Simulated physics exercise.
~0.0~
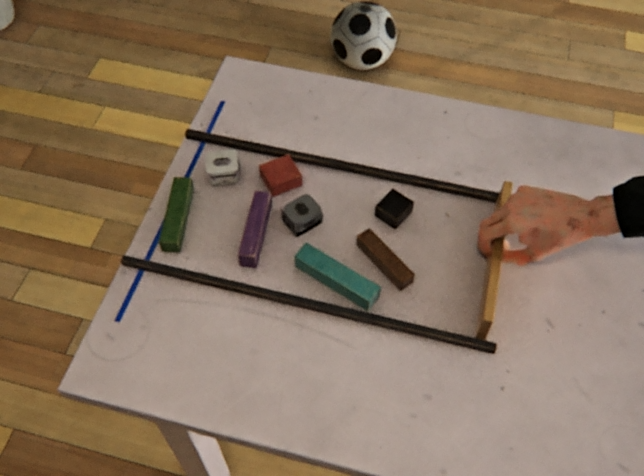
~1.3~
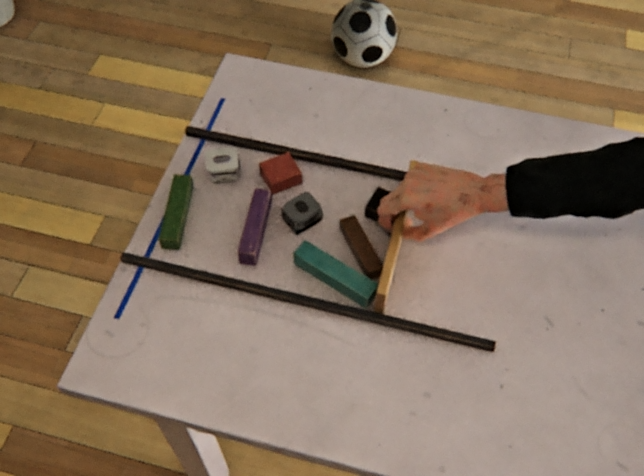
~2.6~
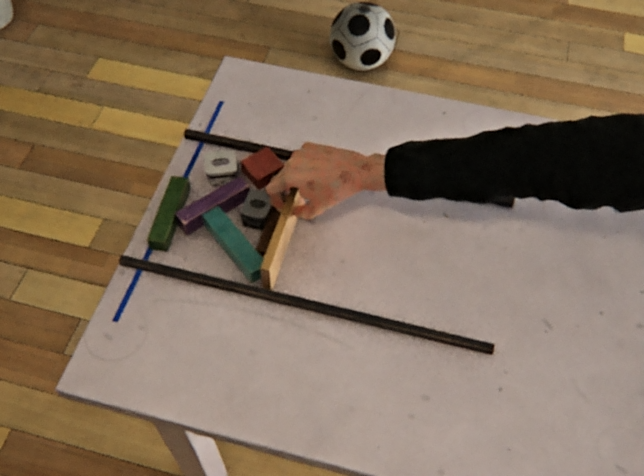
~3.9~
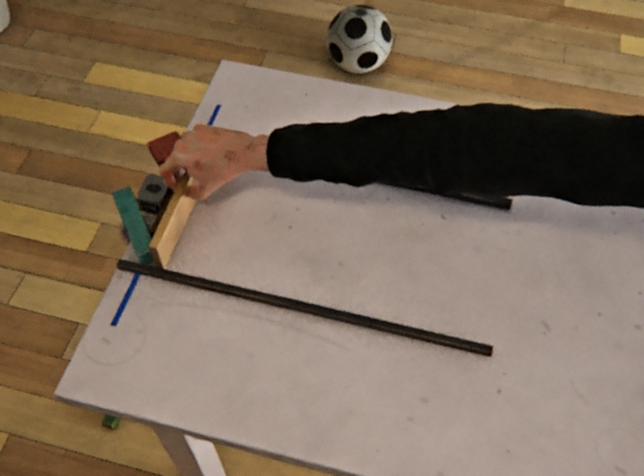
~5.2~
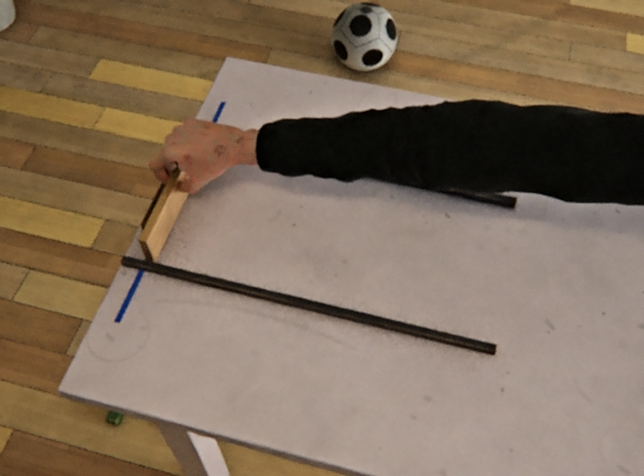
To begin with, coloured bars and small blocks lie scattered between two dark rails on a pale tabletop, while a hand grips an upright wooden board at the right. The hand slides the board left, reaching the brown, turquoise and black pieces first. As it continues, the pieces bunch together near the blue tape, the purple bar turning and the green one shifting slightly. Next, the green, purple and white pieces go over the left edge, with the turquoise bar jutting out. Finally, the turquoise, red and grey pieces are gone too, and the board stops near the tape with the brown bar still against it.
